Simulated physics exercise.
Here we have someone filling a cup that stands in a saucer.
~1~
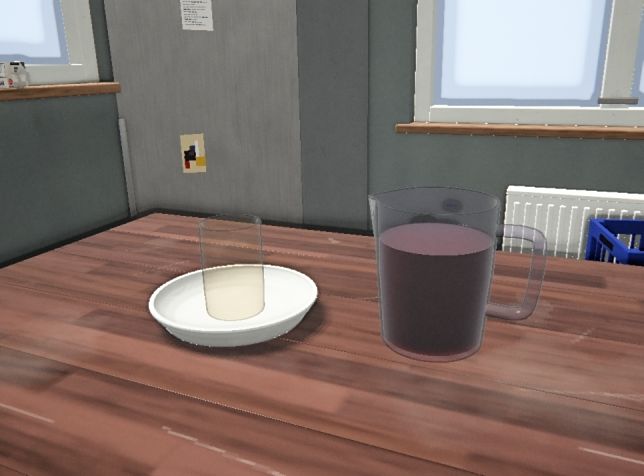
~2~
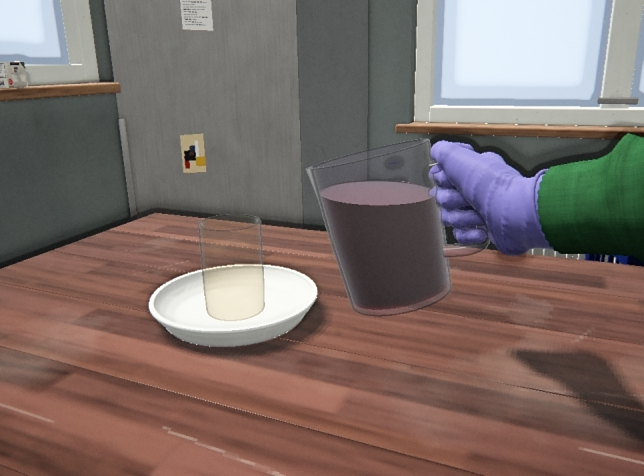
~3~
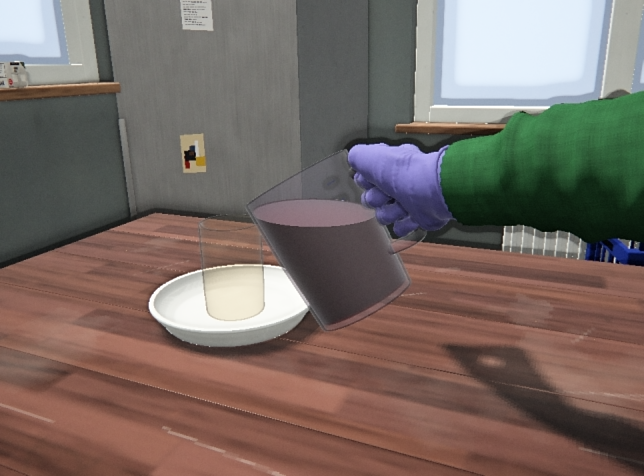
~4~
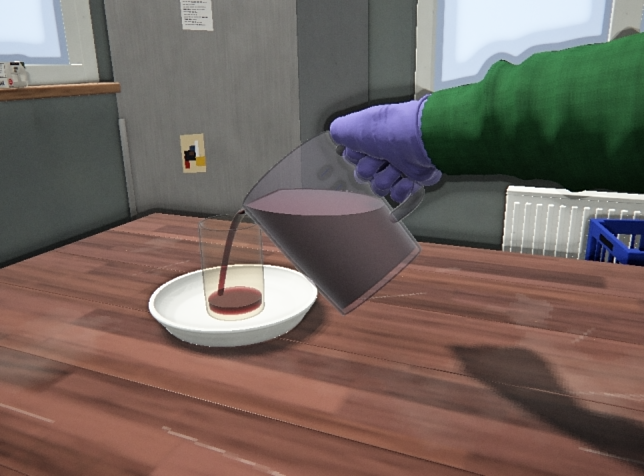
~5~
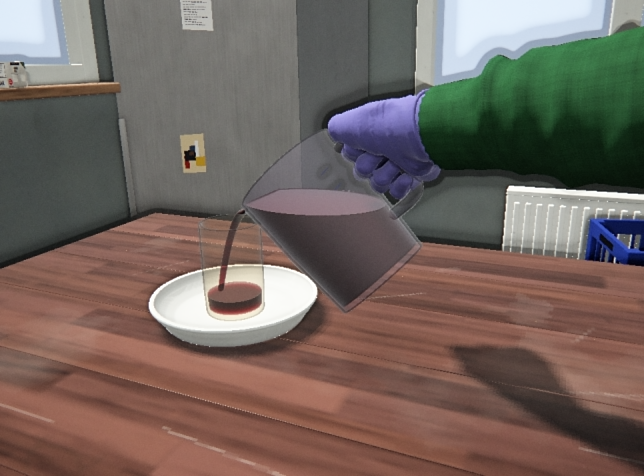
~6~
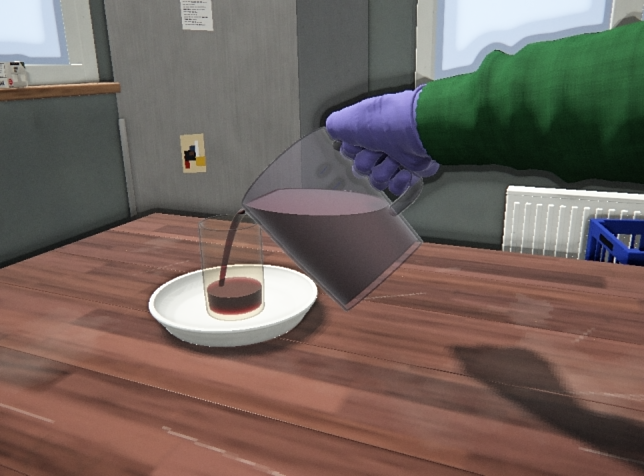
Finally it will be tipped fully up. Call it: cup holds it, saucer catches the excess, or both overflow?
Both overflow.
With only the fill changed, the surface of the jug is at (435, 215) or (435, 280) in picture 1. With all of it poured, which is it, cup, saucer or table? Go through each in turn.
In turn: Over both, into the saucer.
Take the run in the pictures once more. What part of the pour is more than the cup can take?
It works out to around 65 percent.
A moment on, the cup is full to the brim; the saucer is wet, with room to spare.
Further on, the cup is full to the brim; the saucer is full and running over.
When it is over, the cup is full to the brim; the saucer is full and running over.
